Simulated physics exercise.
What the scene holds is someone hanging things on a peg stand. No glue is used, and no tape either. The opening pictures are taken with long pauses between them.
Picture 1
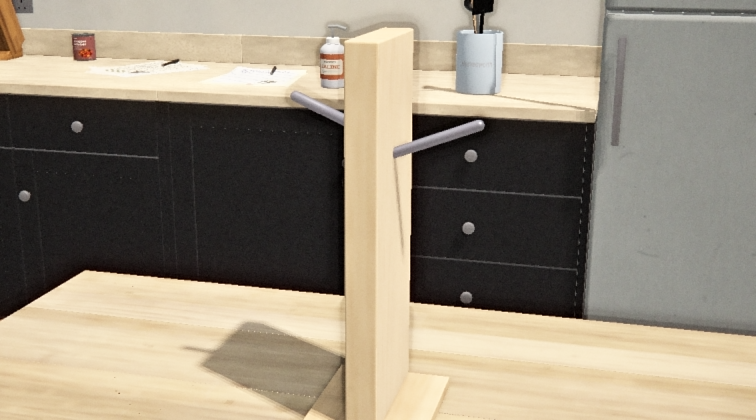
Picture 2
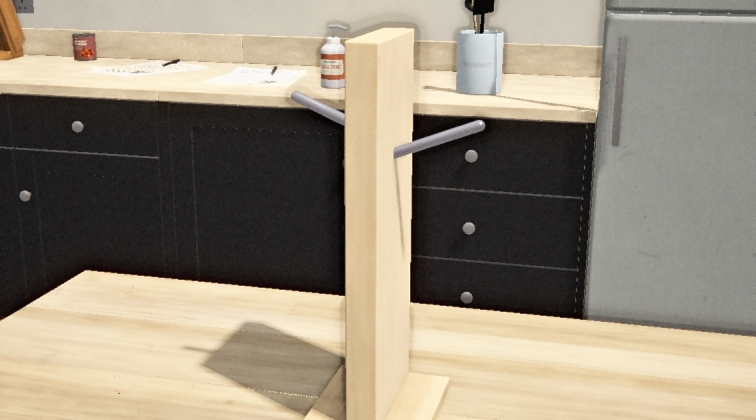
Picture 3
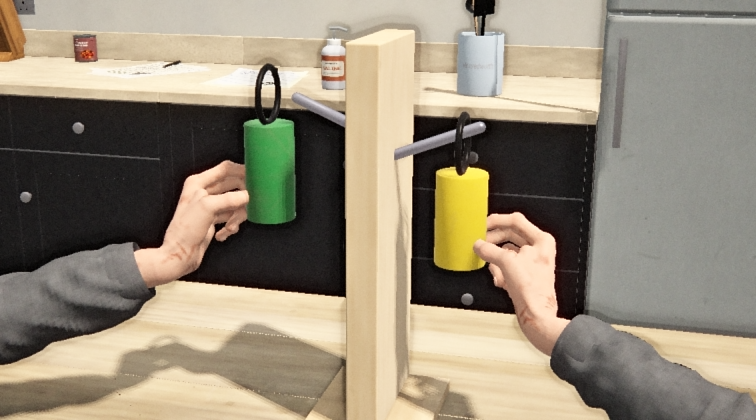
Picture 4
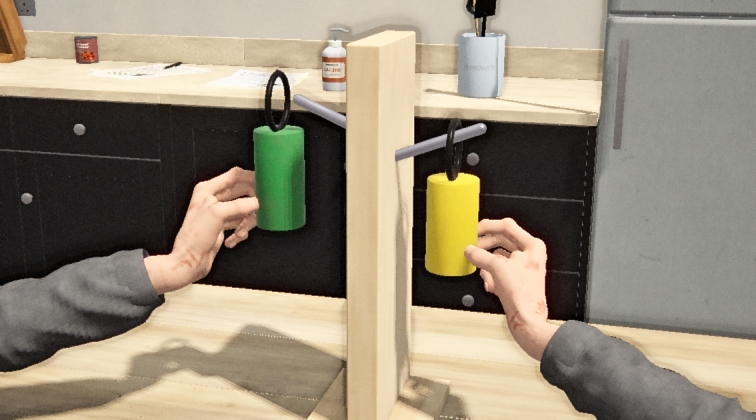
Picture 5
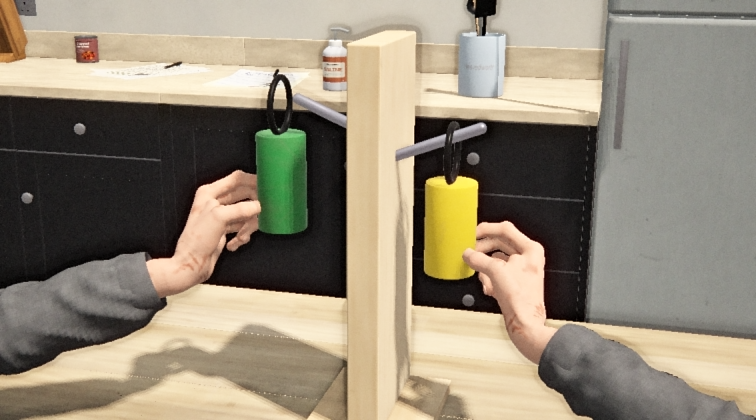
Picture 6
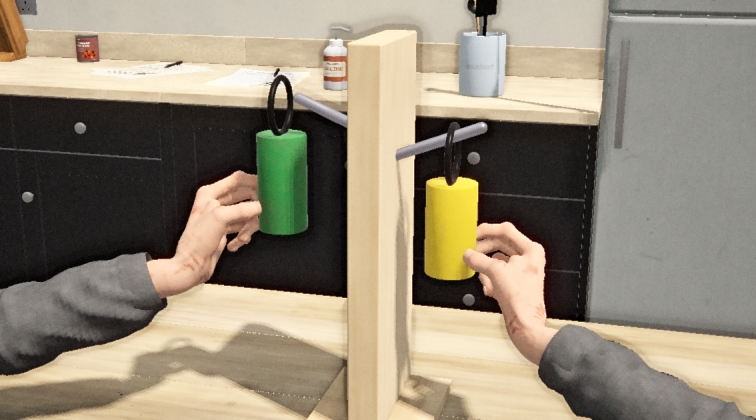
We see a wooden stand with angled pegs on a kitchen table, then two hands holding a green cylinder at left and a yellow one at right, shifting them slightly inward until their black rings are at the pegs.
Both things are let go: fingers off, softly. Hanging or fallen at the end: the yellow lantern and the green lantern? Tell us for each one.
Finally the yellow lantern keeps hanging, while the green lantern comes down.
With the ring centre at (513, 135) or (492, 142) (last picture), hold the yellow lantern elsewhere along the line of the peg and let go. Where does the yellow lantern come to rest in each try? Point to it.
First setting: About (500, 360); second: About (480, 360).
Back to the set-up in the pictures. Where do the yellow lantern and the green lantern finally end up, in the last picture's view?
(422, 210) and (286, 335).
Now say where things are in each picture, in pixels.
Peg stand (387, 233), in the first picture.
Peg stand (387, 233), in the second picture.
Still on the way; yellow lantern (462, 189); peg stand (388, 234), in the third picture.
Still on the way; green lantern (279, 149); peg stand (389, 236), in the fourth picture.
Still on the way; yellow lantern (452, 197); peg stand (389, 235), in the fifth picture.
In place, still held; yellow lantern (452, 198); green lantern (281, 152); peg stand (389, 235), in the sixth picture.
Then, 0.16 s on from there, yellow lantern turned 4° from its first pose near (448, 203); green lantern on its way down near (283, 213).
Then, 0.24 s on from there, yellow lantern moving near (446, 202); green lantern on its way down near (285, 316).
In the end, the yellow lantern stays on its peg, near (422, 210); the green lantern falls off, near (285, 335).
